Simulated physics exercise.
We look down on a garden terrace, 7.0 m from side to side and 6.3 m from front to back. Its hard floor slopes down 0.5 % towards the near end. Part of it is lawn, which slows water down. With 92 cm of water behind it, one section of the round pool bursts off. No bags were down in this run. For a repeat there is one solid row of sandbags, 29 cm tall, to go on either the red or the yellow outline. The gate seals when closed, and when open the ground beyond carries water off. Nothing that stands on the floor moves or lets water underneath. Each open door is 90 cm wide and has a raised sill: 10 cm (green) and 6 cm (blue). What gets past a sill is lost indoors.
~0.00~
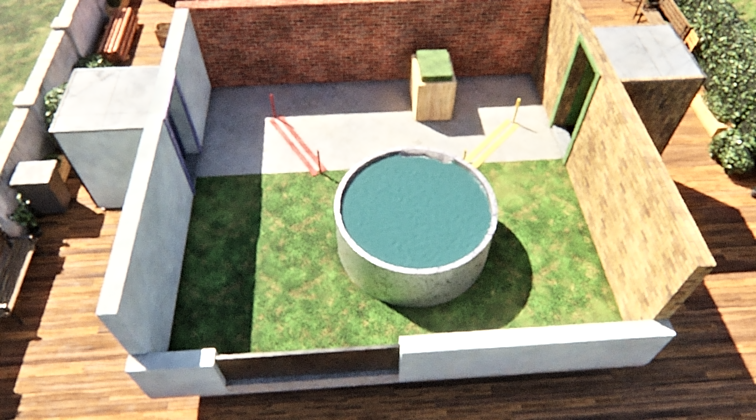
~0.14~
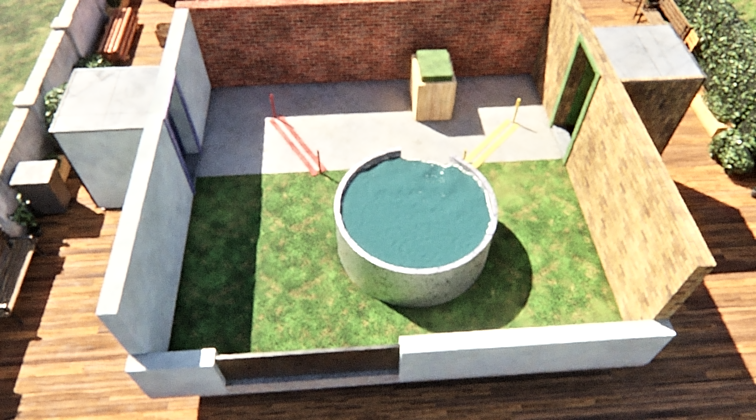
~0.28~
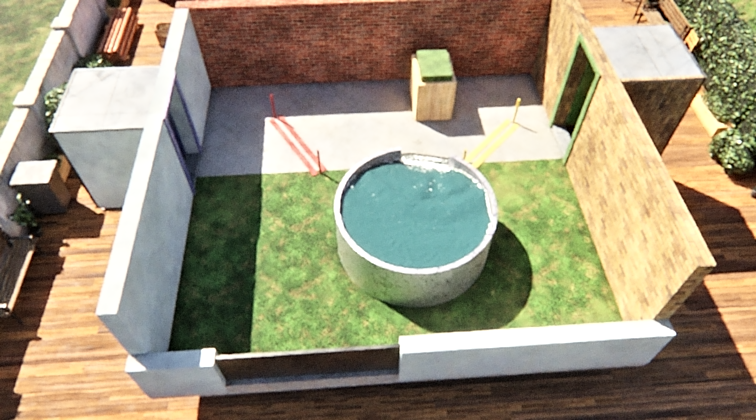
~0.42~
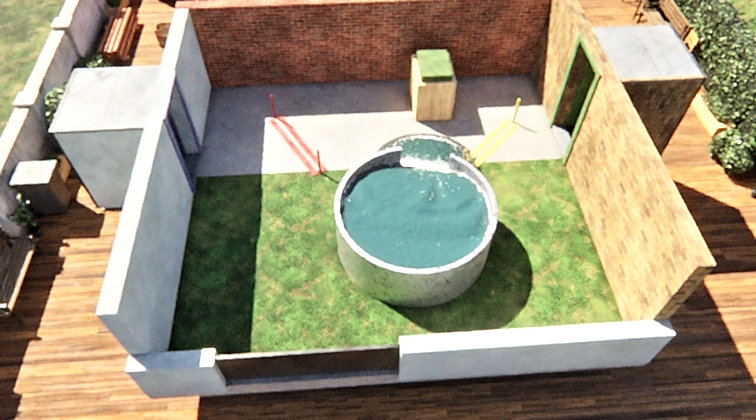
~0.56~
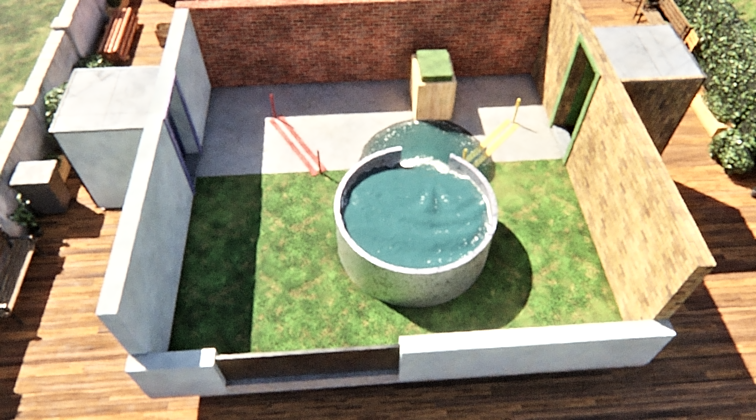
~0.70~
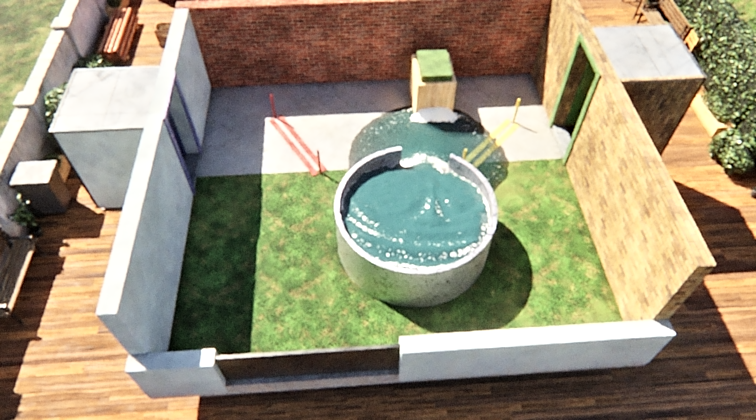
Water in the round pool rippled, then poured out through a gap in its far side and spread across the paving, past the yellow outline and up to the wooden box with a green top.
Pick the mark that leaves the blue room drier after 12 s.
Choose red.
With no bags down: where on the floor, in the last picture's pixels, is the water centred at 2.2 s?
Around (421, 186).
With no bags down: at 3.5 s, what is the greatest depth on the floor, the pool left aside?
About 34 cm.
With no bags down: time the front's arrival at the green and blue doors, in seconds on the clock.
Arrival: Green 1.3 s, blue 3.2 s.
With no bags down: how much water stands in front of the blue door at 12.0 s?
About 8.5 cm.
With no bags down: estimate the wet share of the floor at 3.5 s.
About 50 per cent.
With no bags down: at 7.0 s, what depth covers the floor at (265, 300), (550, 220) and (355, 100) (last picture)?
In that order: 4, 8 and 10 cm.
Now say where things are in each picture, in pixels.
In the first frame, the round pool at (415, 207) is whole and still, 92 cm deep.
In the second frame, water pours out on the round pool's far side and has run 0.5 m, to a hidden place; typically 11 cm deep outside, 92 cm at the round pool's back.
In the third frame, water pours out on the round pool's far side and has run 0.8 m, to a hidden place; typically 13 cm deep outside, 92 cm at the round pool's back.
In the fourth frame, water pours out on the round pool's far side and has run 1.3 m, to (438, 138); typically 10 cm deep outside, 92 cm at the round pool's back.
In the fifth frame, the front is at (438, 121), 1.8 m from the gap on the round pool's far side; 3.5 m2 of floor is under water; 91 cm left at the back of the round pool.
In the sixth frame, water pours out on the round pool's far side and has run 2.2 m, to (460, 114); typically 7 cm deep outside, 85 cm at the round pool's back.
After 1.4 s water covers 30 % of the floor and is deepest (47 cm) near (430, 125) in the run without bags; in at the blue door, 0 L with no bags, 0 L with the row on red, 0 L on yellow.
After 2.2 s water covers 40 % of the floor and is deepest (42 cm) near (535, 97) in the run without bags; in at the blue door, 0 L with no bags, 0 L with the row on red, 0 L on yellow.
After 3.5 s water covers 50 % of the floor and is deepest (34 cm) near (448, 125) in the run without bags; in at the blue door, 0 L with no bags, 0 L with the row on red, 0 L on yellow.
After 7.0 s water covers 90 % of the floor and is deepest (18 cm) near (207, 117) in the run without bags; in at the blue door, 12 L with no bags, 3 L with the row on red, 12 L on yellow.
After 12.0 s water covers 100 % of the floor and is deepest (14 cm) near (376, 360) in the run without bags; in at the blue door, 43 L with no bags, 7 L with the row on red, 100 L on yellow.
